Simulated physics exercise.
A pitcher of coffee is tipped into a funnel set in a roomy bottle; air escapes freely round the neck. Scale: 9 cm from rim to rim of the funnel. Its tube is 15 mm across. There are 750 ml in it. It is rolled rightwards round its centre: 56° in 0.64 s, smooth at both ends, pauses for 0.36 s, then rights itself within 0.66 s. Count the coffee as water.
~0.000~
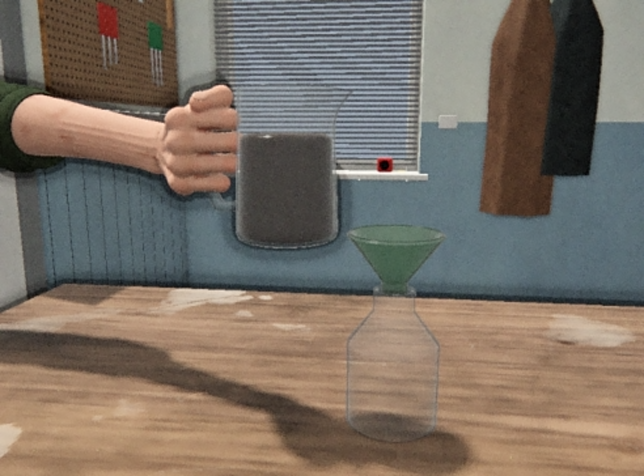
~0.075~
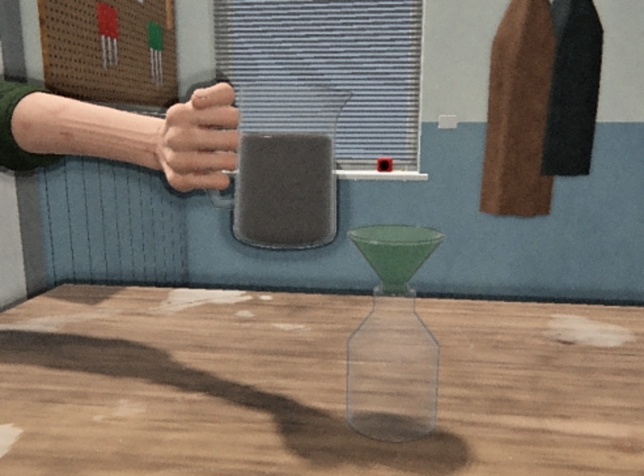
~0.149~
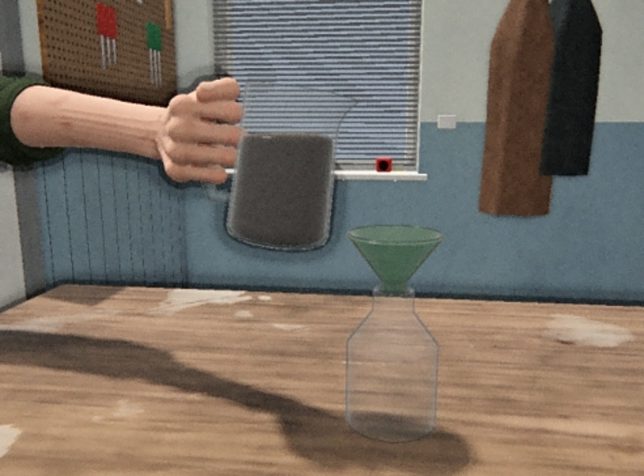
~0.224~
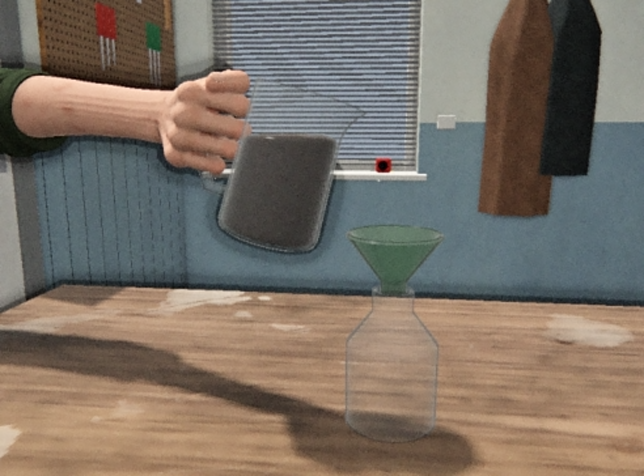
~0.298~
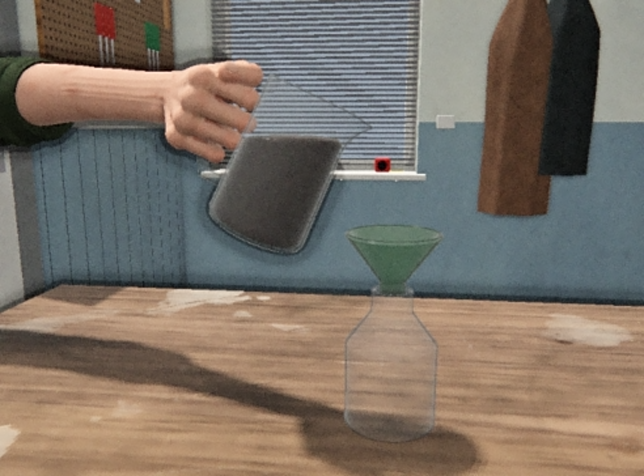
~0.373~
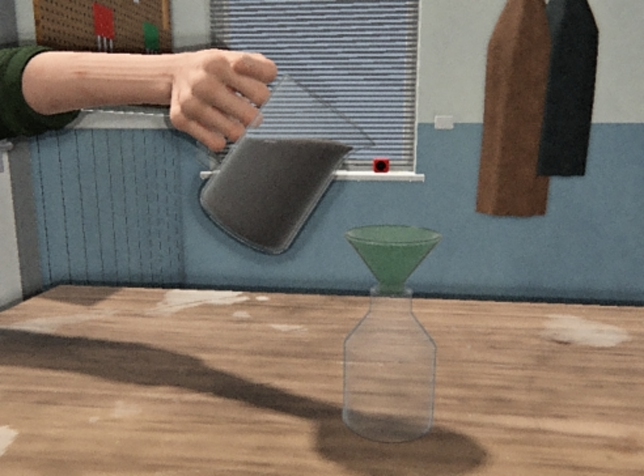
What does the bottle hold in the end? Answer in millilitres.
Some 110 ml goes through.
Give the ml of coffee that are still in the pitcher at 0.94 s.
Some 660 ml.
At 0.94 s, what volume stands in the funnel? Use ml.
Close to 50 ml.
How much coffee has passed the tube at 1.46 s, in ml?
About 60 ml.
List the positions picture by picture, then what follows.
In the first frame, tilt 0°; pouring edge (353, 90); surface from (256, 136) to (322, 136); the funnel's rim runs from (353, 238) to (440, 240).
In the second frame, tilt 2°; pouring edge (355, 92); surface from (255, 137) to (322, 137).
In the third frame, tilt 7°; pouring edge (360, 99); surface from (253, 137) to (324, 138).
In the fourth frame, tilt 15°; pouring edge (368, 111); surface from (246, 146) to (327, 139).
In the fifth frame, tilt 25°; pouring edge (374, 126); surface from (237, 165) to (332, 141).
In the sixth frame, tilt 35°; pouring edge (378, 144); surface from (230, 165) to (345, 147).
After 0.70 s the tilt is 56° and 0 ml has passed the tube, 20 ml is in the funnel, 700 ml in the pitcher and 0 ml has missed.
After 0.94 s the tilt is 56° and 15 ml has passed the tube, 50 ml is in the funnel, 655 ml in the pitcher and 0 ml has missed.
After 1.19 s the tilt is 45° and 35 ml has passed the tube, 65 ml is in the funnel, 630 ml in the pitcher and 5 ml has missed.
After 1.46 s the tilt is 12° and 60 ml has passed the tube, 50 ml is in the funnel, 625 ml in the pitcher and 10 ml has missed.
In the end 110 ml has passed the tube, 0 ml is in the funnel, 625 ml in the pitcher and 10 ml has missed.
